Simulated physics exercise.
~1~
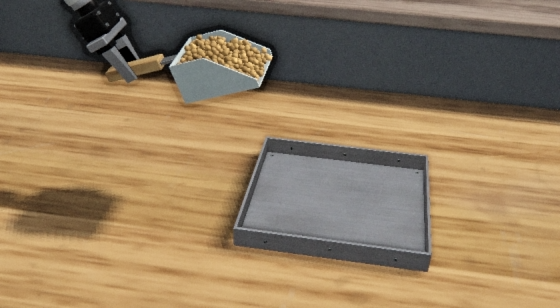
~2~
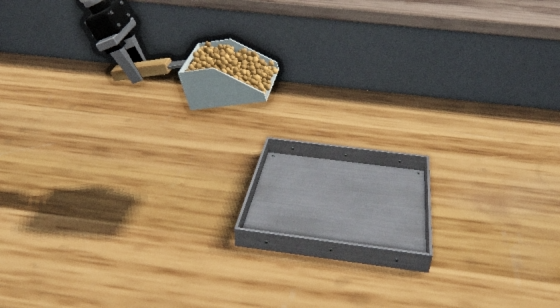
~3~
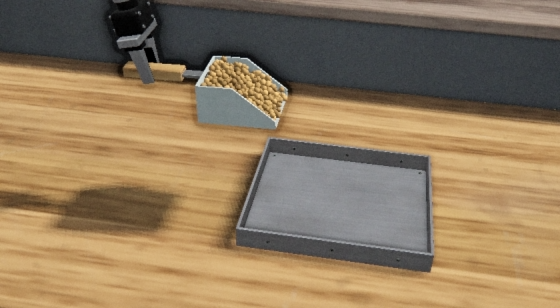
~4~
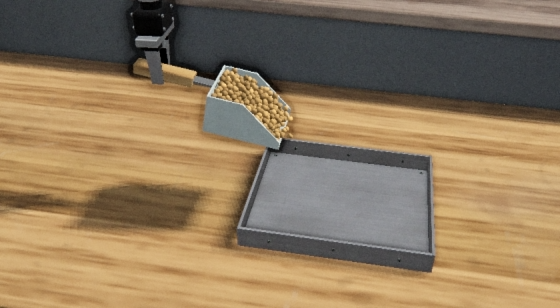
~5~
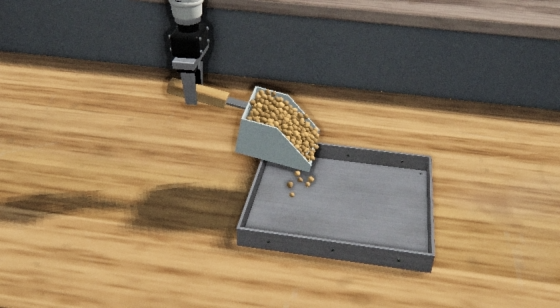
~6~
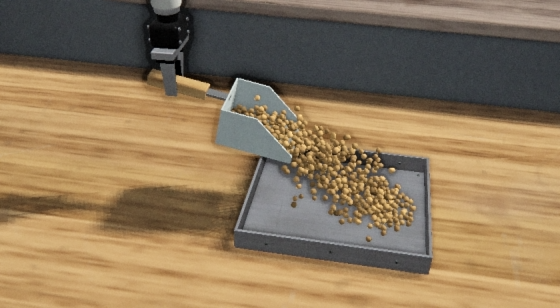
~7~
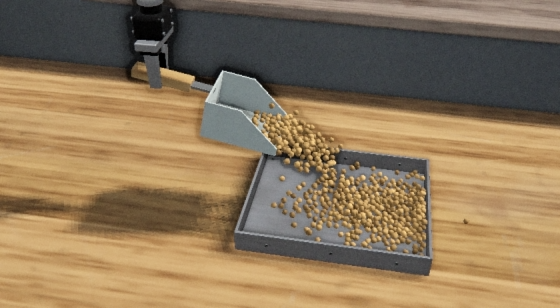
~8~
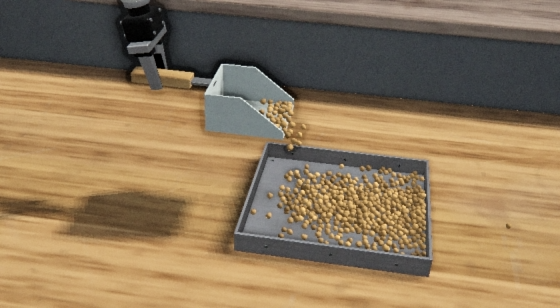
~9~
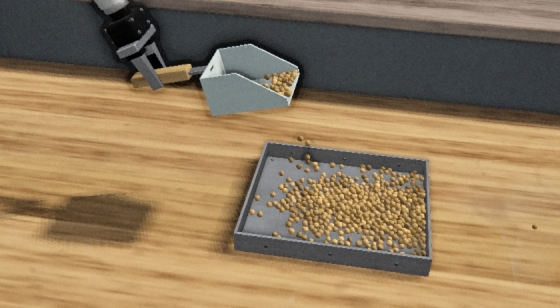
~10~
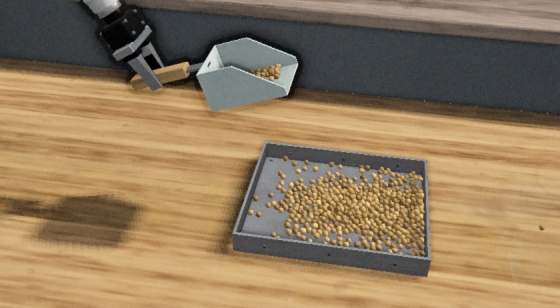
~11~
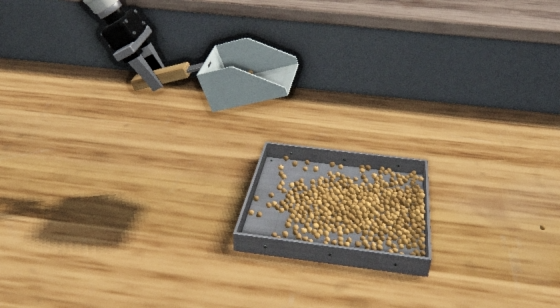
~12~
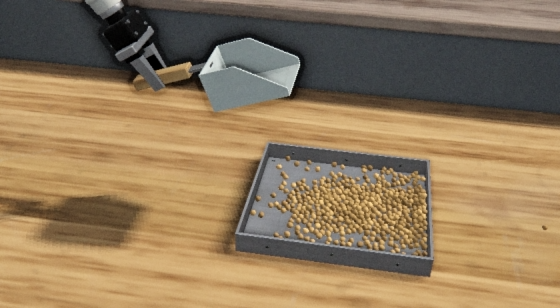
Robot arm tipping a scoop of chickpeas into a grey tray on a wooden table, then lifting it back and holding still.
